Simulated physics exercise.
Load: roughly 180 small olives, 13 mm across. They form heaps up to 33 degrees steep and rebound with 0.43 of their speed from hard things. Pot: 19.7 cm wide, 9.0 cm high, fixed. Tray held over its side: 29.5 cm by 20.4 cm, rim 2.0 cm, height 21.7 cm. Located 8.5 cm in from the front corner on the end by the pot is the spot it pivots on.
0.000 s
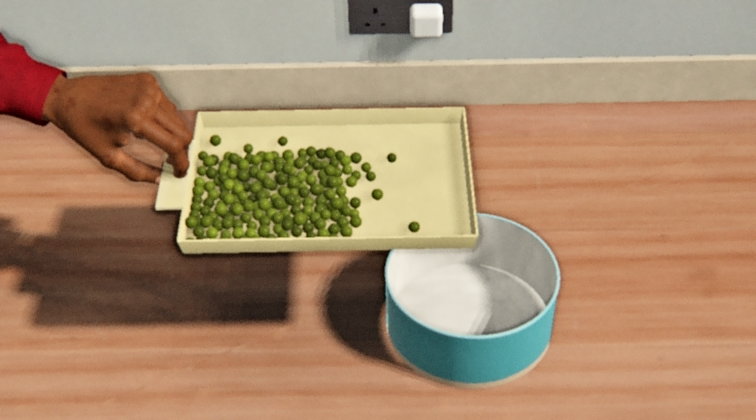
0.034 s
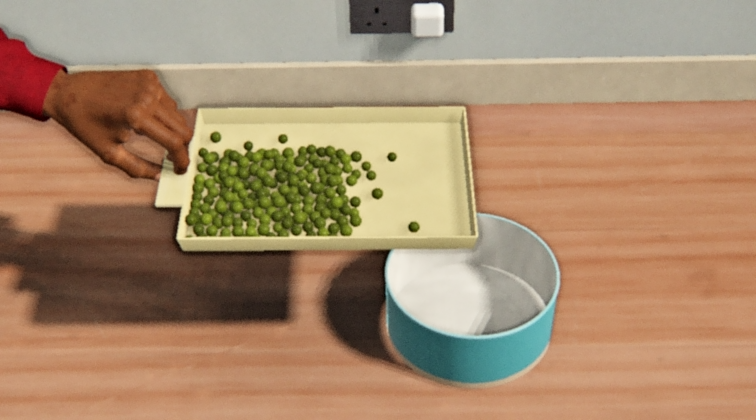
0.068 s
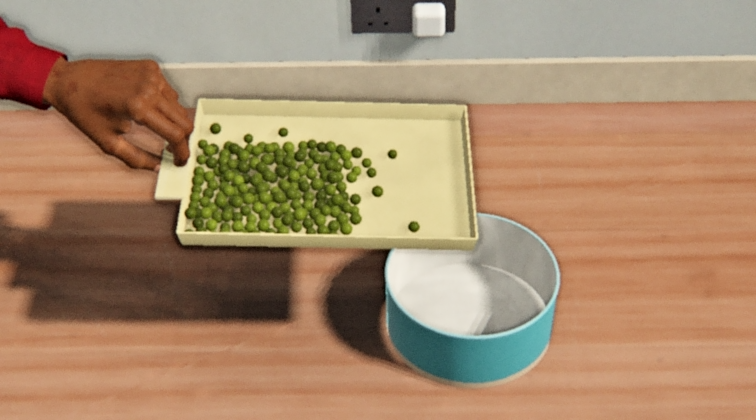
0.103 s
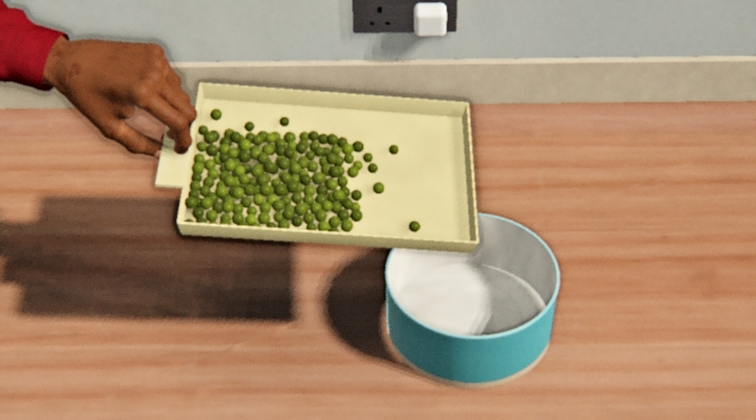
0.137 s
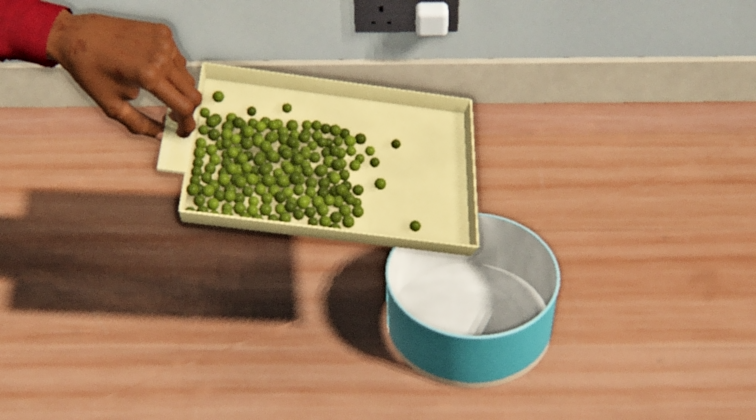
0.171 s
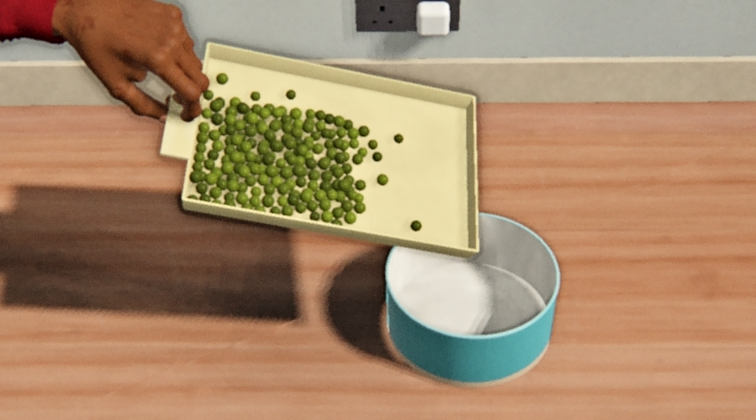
Small green olives resting on a cream tray as a hand raises its left end, tilting it beside a blue pot.
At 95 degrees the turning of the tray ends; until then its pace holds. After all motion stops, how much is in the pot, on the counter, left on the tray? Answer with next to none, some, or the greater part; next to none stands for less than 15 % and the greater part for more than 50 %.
Pot: Some; counter: The greater part; tray: Next to none.
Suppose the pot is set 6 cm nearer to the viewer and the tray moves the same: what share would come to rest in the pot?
I'd say some 85 per cent would end up there.
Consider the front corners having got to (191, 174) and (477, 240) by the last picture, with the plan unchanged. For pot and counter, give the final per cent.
Pot 35 % / counter 65 %.
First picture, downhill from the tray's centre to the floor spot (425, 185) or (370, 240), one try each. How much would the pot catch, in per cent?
I'd put it at about 40 per cent for the first tilt and about 35 per cent for the second.
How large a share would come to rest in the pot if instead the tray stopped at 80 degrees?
In that case it comes to about 25 in a hundred.
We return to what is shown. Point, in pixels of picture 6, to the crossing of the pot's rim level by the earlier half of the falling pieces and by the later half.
Earlier half at about (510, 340), later half at about (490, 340) in pixels.
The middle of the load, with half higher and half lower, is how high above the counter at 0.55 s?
I'd say near 24 cm.
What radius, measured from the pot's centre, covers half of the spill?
20 cm.
Then, at 0.40 s, tilt 58 degrees; the tray holds 100 %, the pot 0 %.
After 0.55 s, tilt 84 degrees; the tray holds 95 %, the pot 0 %.
After 0.82 s, tilt 95 degrees; the tray holds 5 %, the pot 25 %.
By 1.8 s all is still; pot 30 %, counter 70 %, tray 0 %.
